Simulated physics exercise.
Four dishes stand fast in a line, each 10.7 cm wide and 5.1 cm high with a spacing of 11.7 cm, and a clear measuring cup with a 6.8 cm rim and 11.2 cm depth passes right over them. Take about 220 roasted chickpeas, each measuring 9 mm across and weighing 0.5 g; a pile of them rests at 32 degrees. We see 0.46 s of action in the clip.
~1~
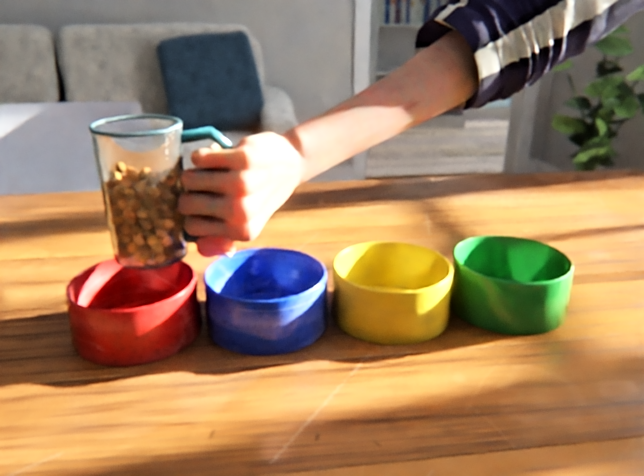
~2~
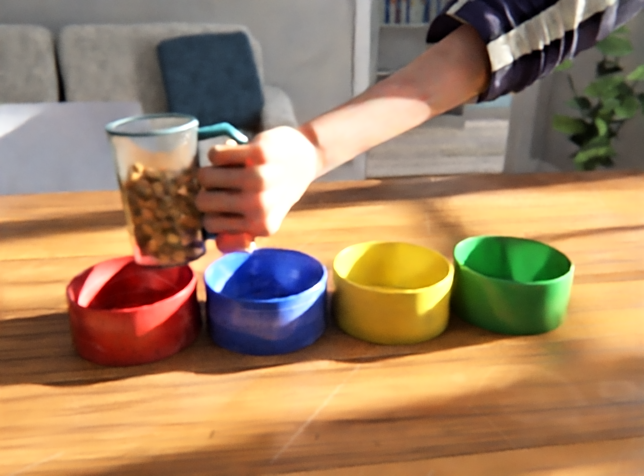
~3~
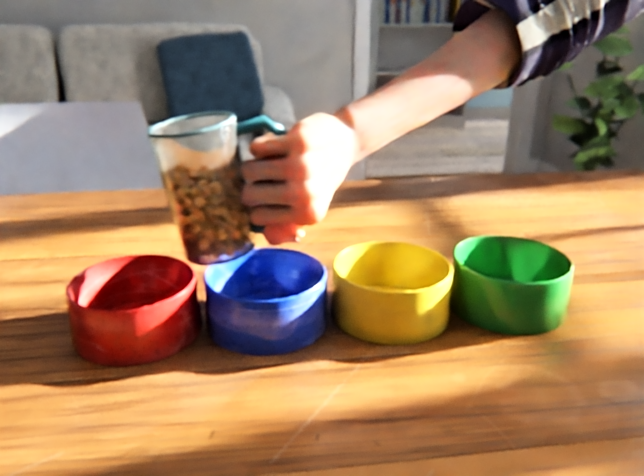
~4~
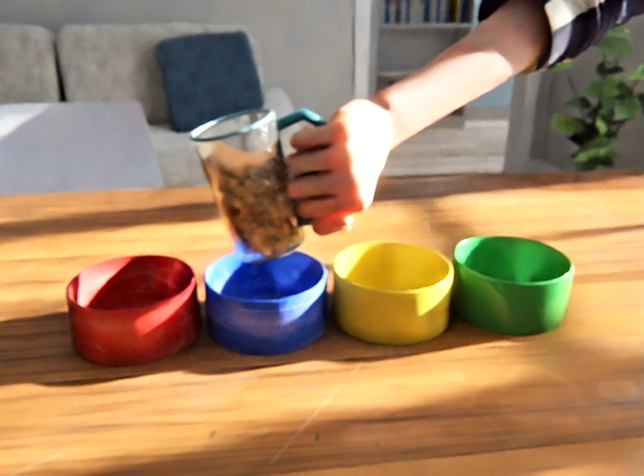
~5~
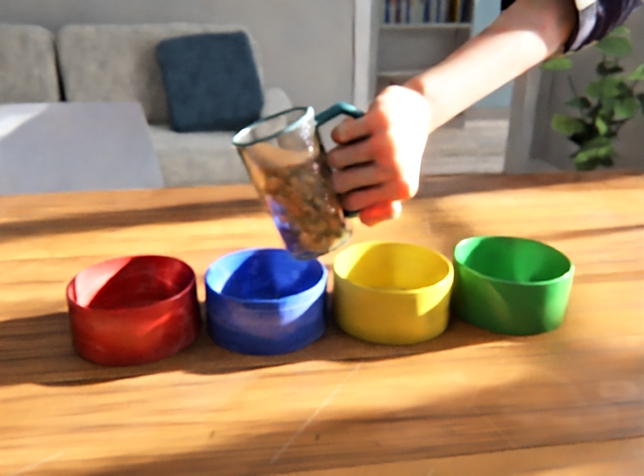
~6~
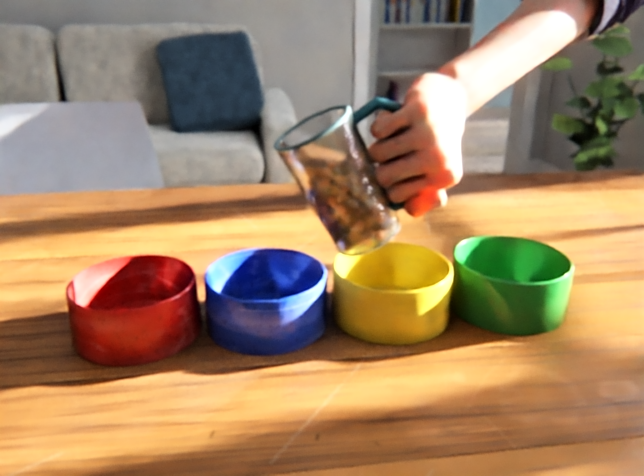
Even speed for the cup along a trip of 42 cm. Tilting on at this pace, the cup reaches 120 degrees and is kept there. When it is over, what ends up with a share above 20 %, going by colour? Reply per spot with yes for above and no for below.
Red: No, below. Blue: No, below. Green: Yes, above. Yellow: No, below. Counter: No, below.
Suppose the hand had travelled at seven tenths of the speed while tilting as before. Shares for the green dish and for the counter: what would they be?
Shares - green 100, counter 0.
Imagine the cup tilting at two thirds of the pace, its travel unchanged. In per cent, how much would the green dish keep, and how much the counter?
Then the green dish would get 100 and the counter 0.
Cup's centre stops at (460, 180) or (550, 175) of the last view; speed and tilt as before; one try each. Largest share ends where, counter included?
First try: Yellow; second try: Green.
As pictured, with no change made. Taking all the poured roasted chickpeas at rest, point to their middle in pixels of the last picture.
Once everything settles, the centre is around (511, 289).
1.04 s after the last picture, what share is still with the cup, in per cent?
Somewhere near 100 per cent of the load.
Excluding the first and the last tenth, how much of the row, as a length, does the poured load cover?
That stretch comes to around 6 cm.
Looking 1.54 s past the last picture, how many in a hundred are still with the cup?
It should be near 25 per cent.
Then, 0.63 s after the last picture, tilt 71 degrees; cup holds 100 %.
Then, 1.04 s after the last picture, tilt 100 degrees; cup holds 100 %.
Then, 1.54 s after the last picture, tilt 120 degrees; cup holds 25 %, green 75 %.
In the end, red 0 %, blue 0 %, green 100 %, yellow 0 %, counter 0 %.
